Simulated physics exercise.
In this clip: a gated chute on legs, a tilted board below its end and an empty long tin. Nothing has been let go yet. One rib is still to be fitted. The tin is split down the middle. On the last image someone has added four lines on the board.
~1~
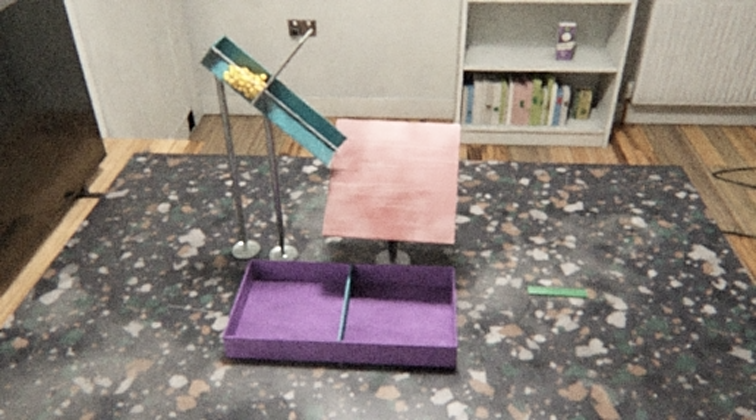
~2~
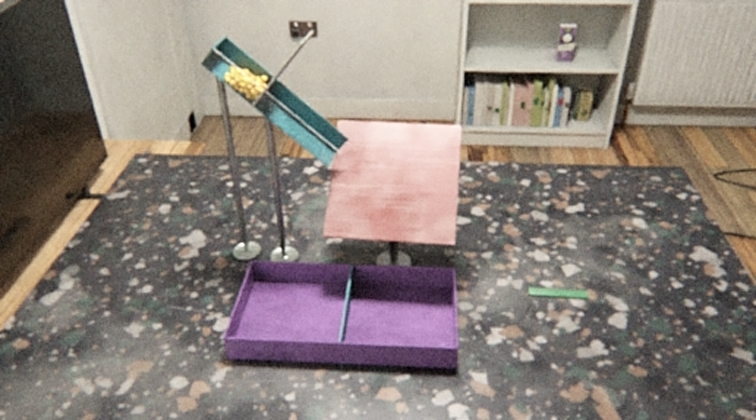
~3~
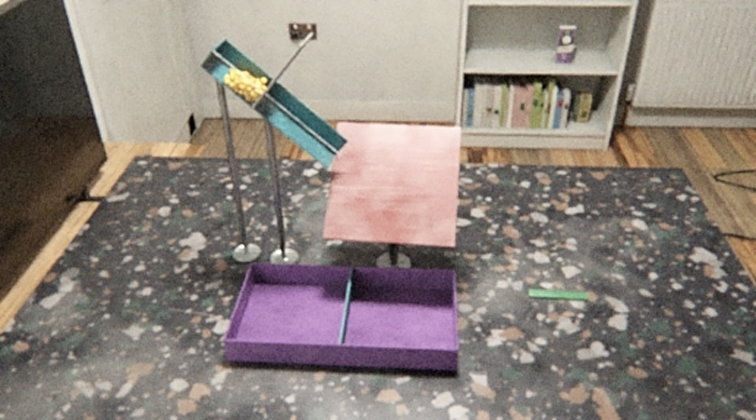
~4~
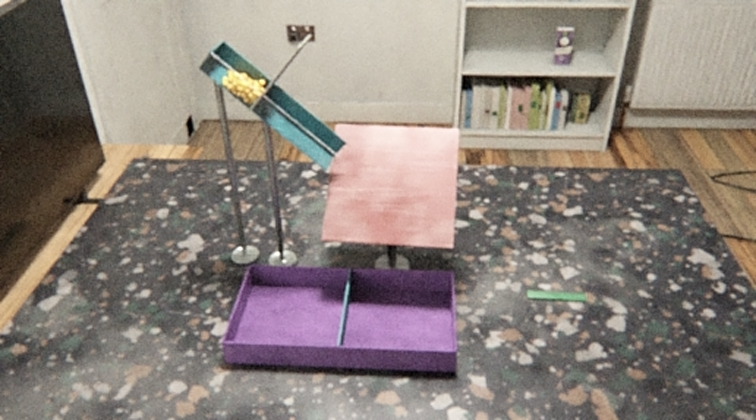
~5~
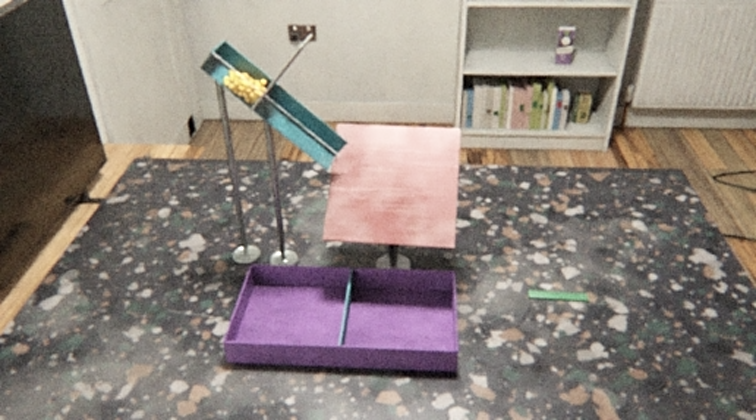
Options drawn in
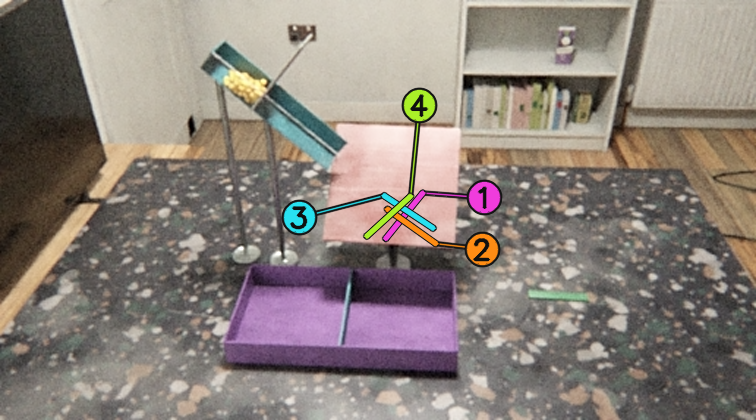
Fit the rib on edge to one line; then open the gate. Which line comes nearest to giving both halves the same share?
4.
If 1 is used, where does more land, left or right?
Right.
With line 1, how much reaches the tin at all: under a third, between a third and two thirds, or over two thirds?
It is over two thirds.
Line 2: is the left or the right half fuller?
Right.
On the marked copy, line 1 from (422, 193) to (385, 238); line 2 from (387, 209) to (435, 243); line 3 from (384, 195) to (433, 228); line 4 from (410, 196) to (366, 236).
With 1, of what is caught, a stray few in the left half, nearly all in the right.
With 2, of what is caught, a stray few in the left half, nearly all in the right.
With 3, of what is caught, none in the left half, all in the right.
With 4, of what is caught, about two thirds in the left half, about a third in the right.
